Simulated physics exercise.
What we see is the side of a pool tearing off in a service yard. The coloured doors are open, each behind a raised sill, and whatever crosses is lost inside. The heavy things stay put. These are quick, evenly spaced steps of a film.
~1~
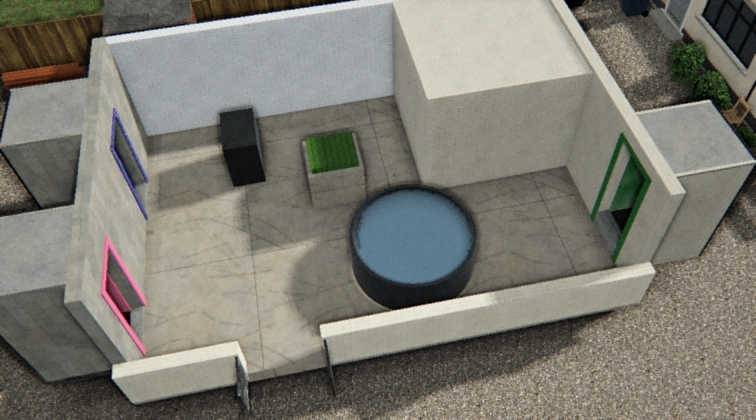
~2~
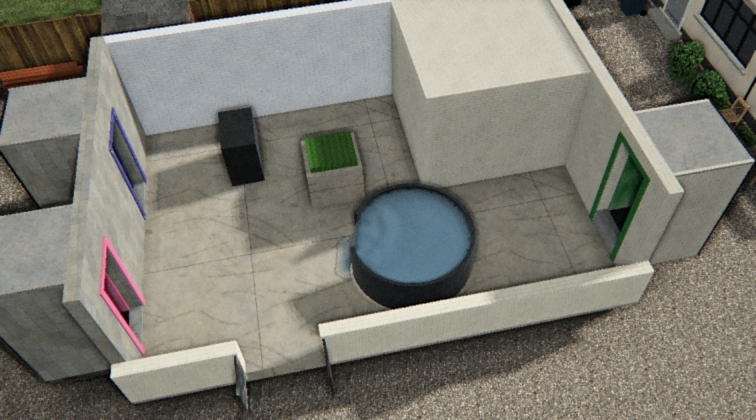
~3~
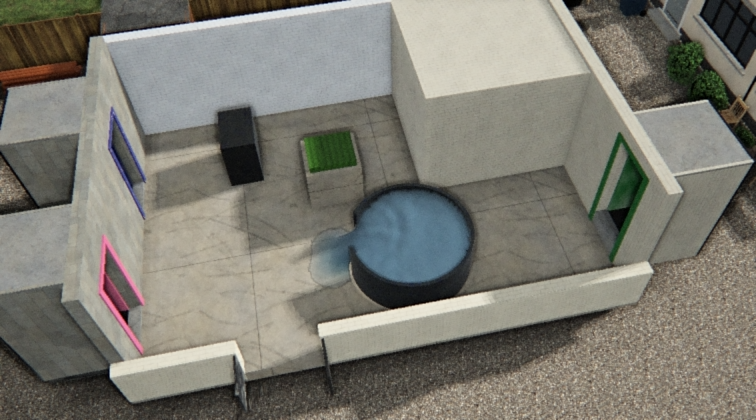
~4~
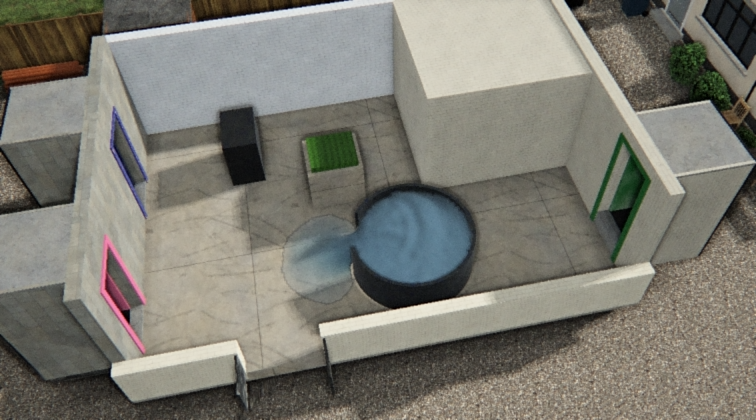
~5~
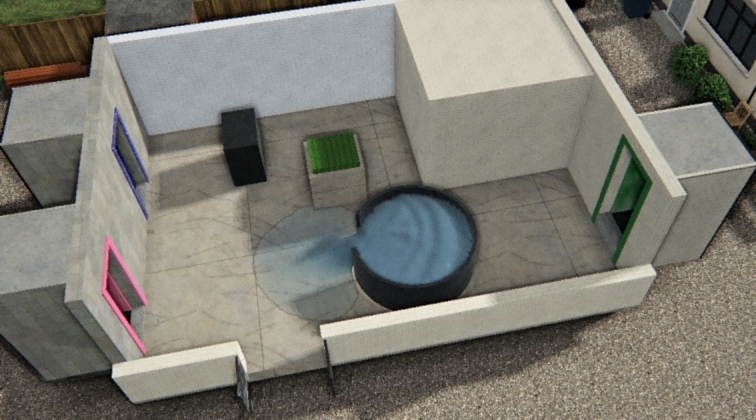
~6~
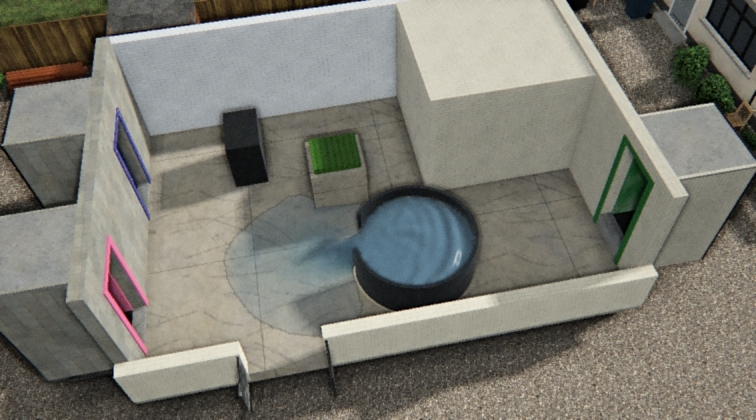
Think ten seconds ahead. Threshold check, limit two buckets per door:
In the end the blue door gets over two buckets; the pink door gets over two buckets; the green door gets two buckets or fewer.
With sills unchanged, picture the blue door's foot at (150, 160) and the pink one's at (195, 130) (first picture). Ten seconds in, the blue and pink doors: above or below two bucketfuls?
In short: The blue door tops the mark, the pink door tops the mark.
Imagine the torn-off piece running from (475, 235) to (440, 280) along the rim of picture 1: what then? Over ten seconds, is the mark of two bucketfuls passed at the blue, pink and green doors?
Here's how it goes: The blue door comes in low, the pink door overshoots, the green door overshoots.
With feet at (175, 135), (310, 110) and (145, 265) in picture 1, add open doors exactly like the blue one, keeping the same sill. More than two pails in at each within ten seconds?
Checking each in order, the first beats the threshold, the second misses the threshold, and the third beats the threshold.
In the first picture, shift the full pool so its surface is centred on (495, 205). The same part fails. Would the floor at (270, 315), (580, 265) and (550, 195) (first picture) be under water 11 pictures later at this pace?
Result: Inundated; spared; spared.
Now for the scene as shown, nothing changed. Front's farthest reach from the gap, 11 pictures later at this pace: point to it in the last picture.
I'd put it around (151, 152).
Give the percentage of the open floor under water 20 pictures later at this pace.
Roughly 50 %.
A moment on, water covers 40 % of the floor; the blue door not reached, the pink door wet at the sill, nothing in, the green door not reached.
Next, water covers 45 % of the floor; the blue door under two buckets in, the pink door over two buckets in, the green door not reached.
Then, water covers 50 % of the floor; the blue door far over two buckets in, the pink door far over two buckets in, the green door not reached.
Later, water covers 60 % of the floor; the blue door far over two buckets in, the pink door far over two buckets in, the green door not reached.
In the end, water covers 75 % of the floor; the blue door far over two buckets in, the pink door far over two buckets in, the green door not reached.
